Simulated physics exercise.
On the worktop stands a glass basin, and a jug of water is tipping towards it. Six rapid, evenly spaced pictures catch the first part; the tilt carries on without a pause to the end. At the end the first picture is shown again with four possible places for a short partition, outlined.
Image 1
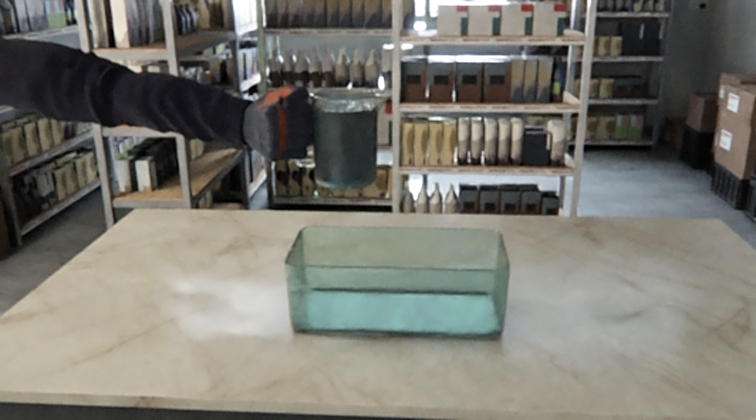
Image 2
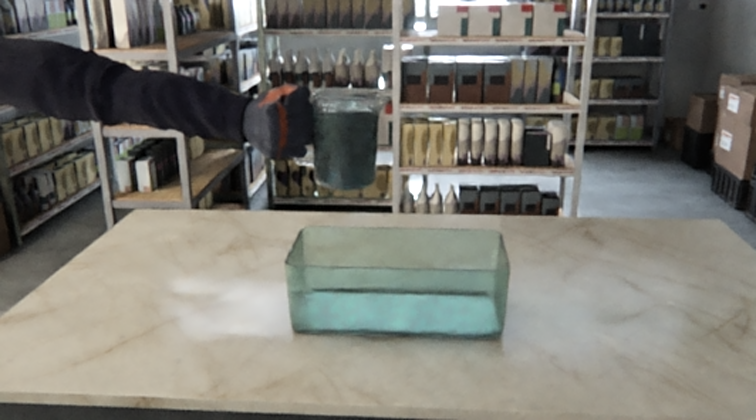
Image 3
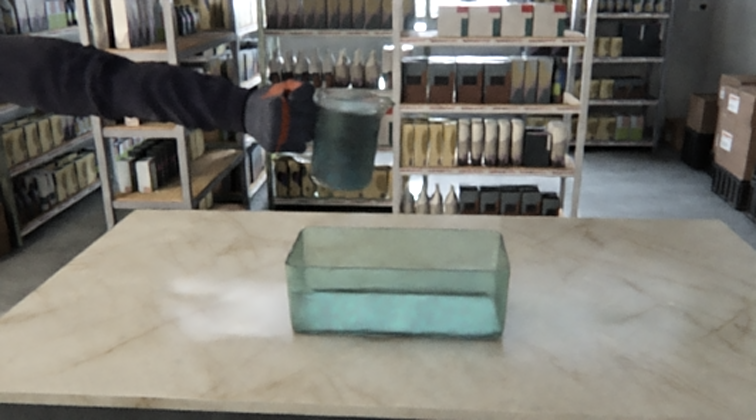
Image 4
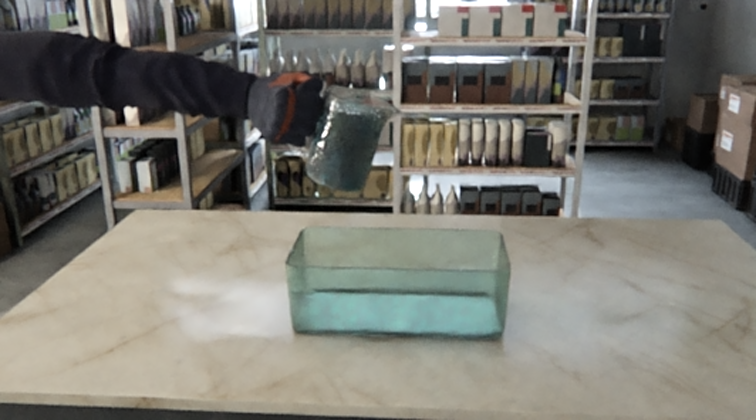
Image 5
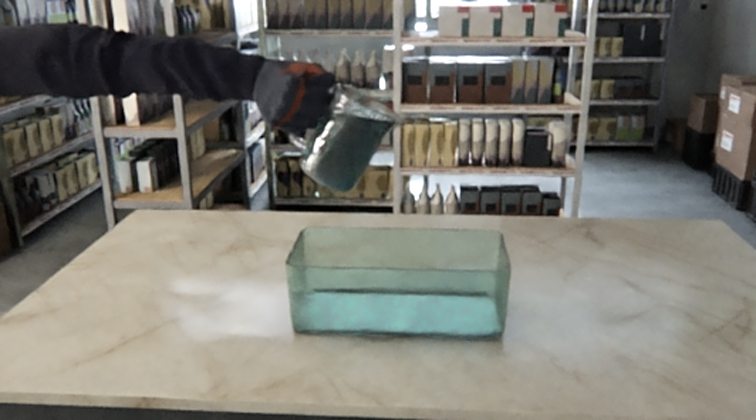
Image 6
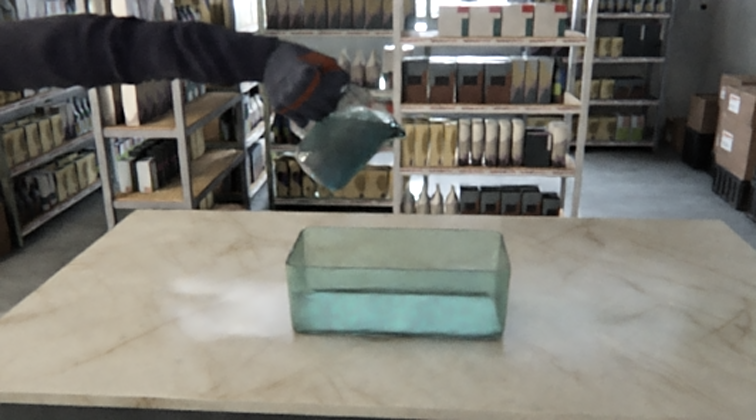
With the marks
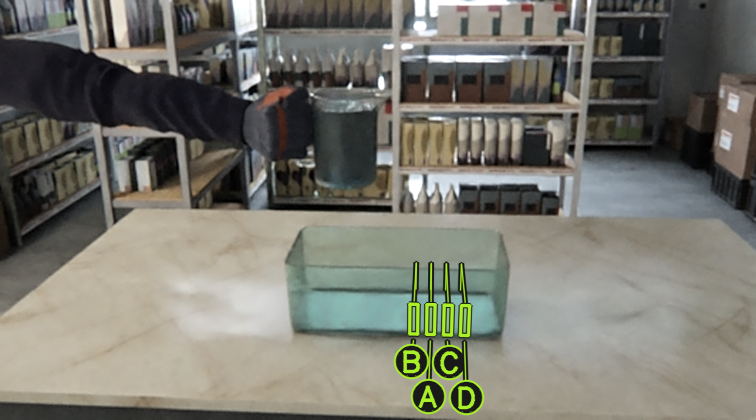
A jug of water, held by a gloved hand above a glass basin partly filled with bluish liquid on a worktop, starts upright, then tilts steadily to the right, its lip lowering slightly while no water leaves it.
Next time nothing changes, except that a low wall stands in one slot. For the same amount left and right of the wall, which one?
Choose A.
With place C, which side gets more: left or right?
The left one.
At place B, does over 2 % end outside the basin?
Yes.
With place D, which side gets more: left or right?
The left side.
On the marked copy, A at (430, 340); B at (413, 339); C at (447, 341); D at (464, 341).
With A, about 52 % ends left of the wall and 43 % right of it; 5 % is lost outside.
With B, about 12 % ends left of the wall and 82 % right of it; 5 % is lost outside.
With C, about 80 % ends left of the wall and 12 % right of it; 8 % is lost outside.
With D, about 87 % ends left of the wall and 5 % right of it; 8 % is lost outside.
